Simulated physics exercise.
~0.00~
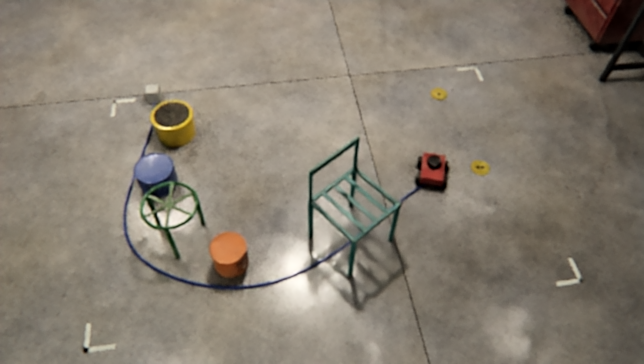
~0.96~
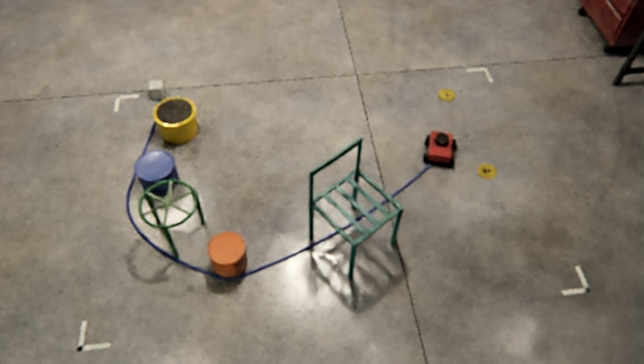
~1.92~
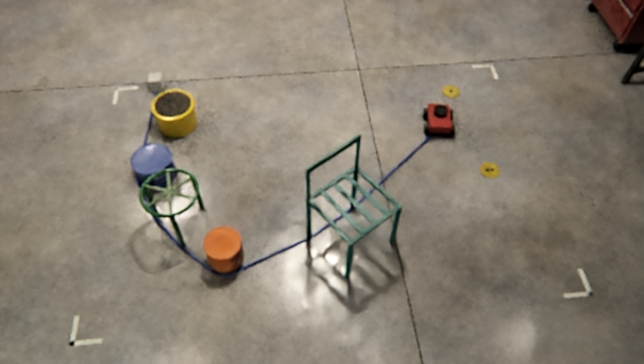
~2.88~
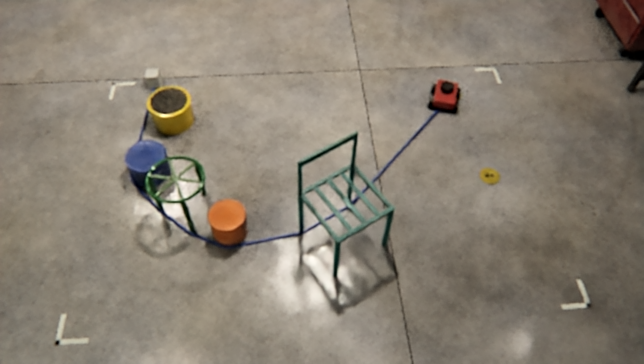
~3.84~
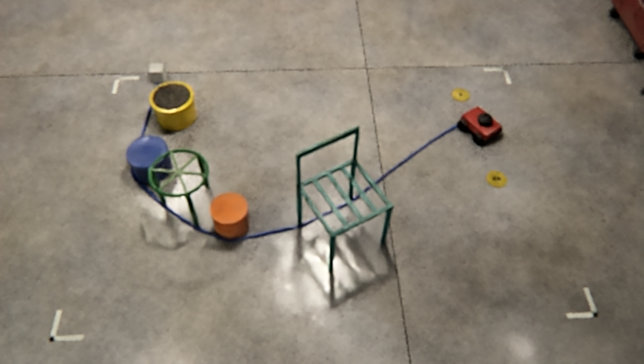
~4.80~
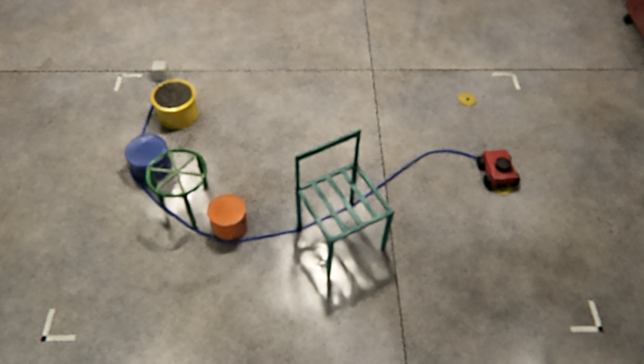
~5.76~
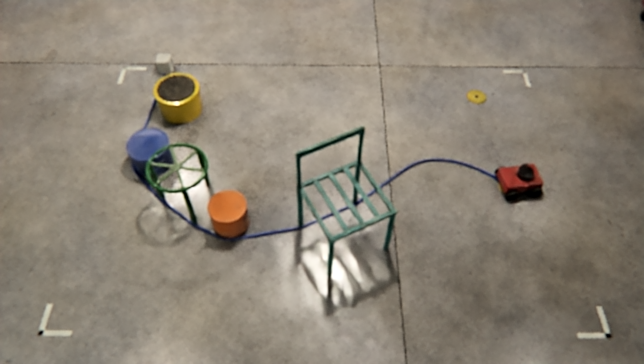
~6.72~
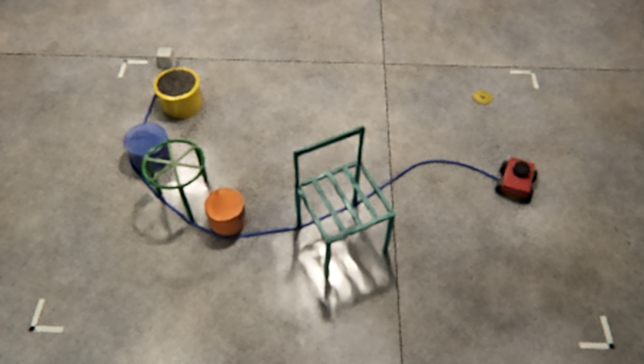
In this clip, a small red cart trailing a blue lead moves away up the floor, pulling the line taut and shifting the orange bin and green stool, then turns right and downward, stopping with the lead curving slackly beyond the teal chair, while the yellow pot and blue bin stay put.
